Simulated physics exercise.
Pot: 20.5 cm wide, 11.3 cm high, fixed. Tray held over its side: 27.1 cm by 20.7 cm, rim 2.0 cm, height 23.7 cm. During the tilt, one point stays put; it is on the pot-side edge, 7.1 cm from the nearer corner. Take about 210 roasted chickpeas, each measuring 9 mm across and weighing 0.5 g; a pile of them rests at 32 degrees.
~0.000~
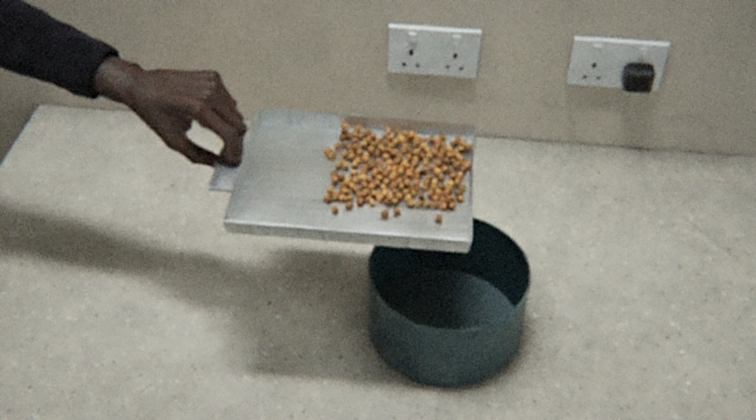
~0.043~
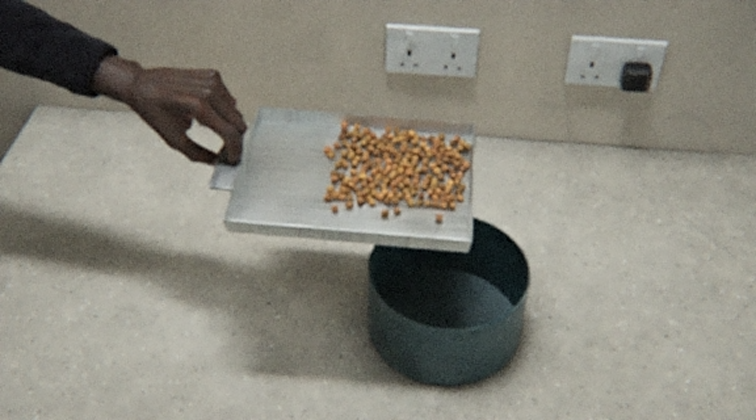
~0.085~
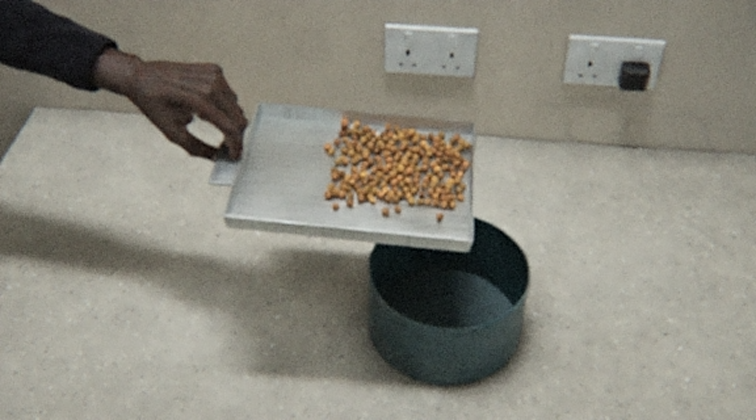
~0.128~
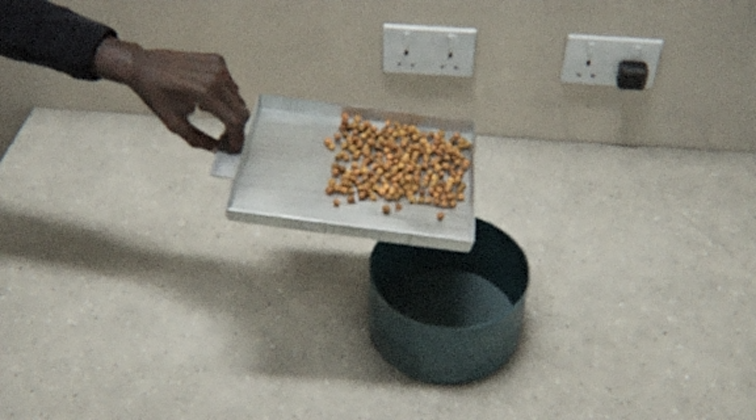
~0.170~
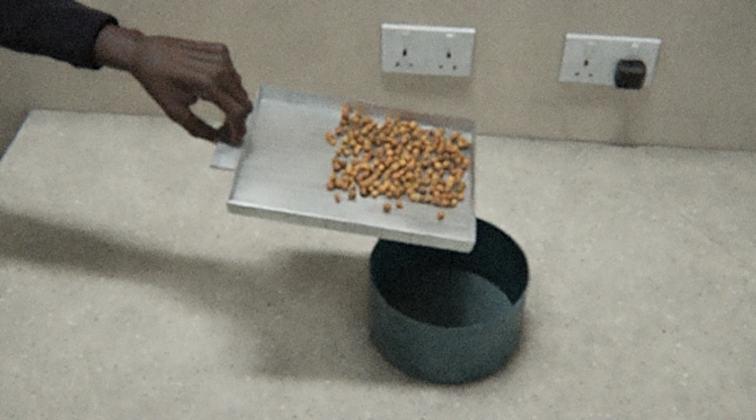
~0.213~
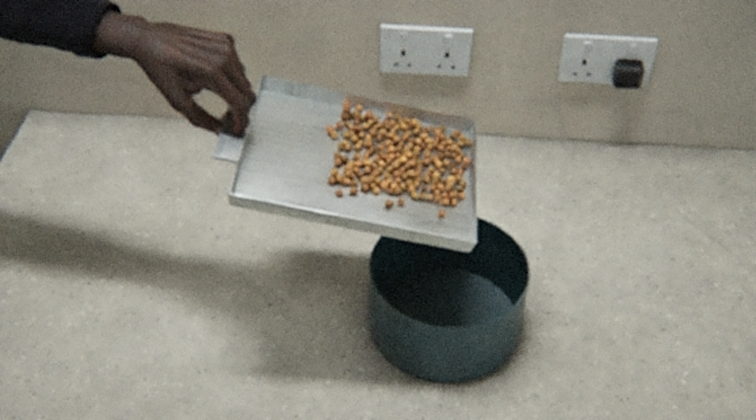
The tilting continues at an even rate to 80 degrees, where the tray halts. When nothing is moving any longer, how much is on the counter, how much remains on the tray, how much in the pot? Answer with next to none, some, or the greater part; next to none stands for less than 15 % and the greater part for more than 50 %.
Counter: Next to none; tray: The greater part; pot: Next to none.
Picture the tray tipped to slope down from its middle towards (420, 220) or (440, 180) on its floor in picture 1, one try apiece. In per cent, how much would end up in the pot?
The share comes to roughly 0 in a hundred, then roughly 0 in a hundred.
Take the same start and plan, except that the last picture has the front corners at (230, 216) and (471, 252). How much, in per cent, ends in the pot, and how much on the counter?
Pot 25 % / counter 35 %.
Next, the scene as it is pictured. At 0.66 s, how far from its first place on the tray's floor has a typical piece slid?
It has moved some 4 cm from its start.
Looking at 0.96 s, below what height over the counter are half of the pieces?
I'd say near 28 cm.
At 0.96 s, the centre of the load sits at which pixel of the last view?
At that moment the load's centre is around (465, 159).
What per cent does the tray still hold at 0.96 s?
It's roughly 100 percent.
After 0.66 s, tilt 44 degrees; the tray holds 100 %, the pot 0 %.
After 0.96 s, tilt 66 degrees; the tray holds 100 %, the pot 0 %.
After 1.36 s, tilt 80 degrees; the tray holds 100 %, the pot 0 %.
At rest (1.7 s), counter 0 %, tray 100 %, pot 0 %.
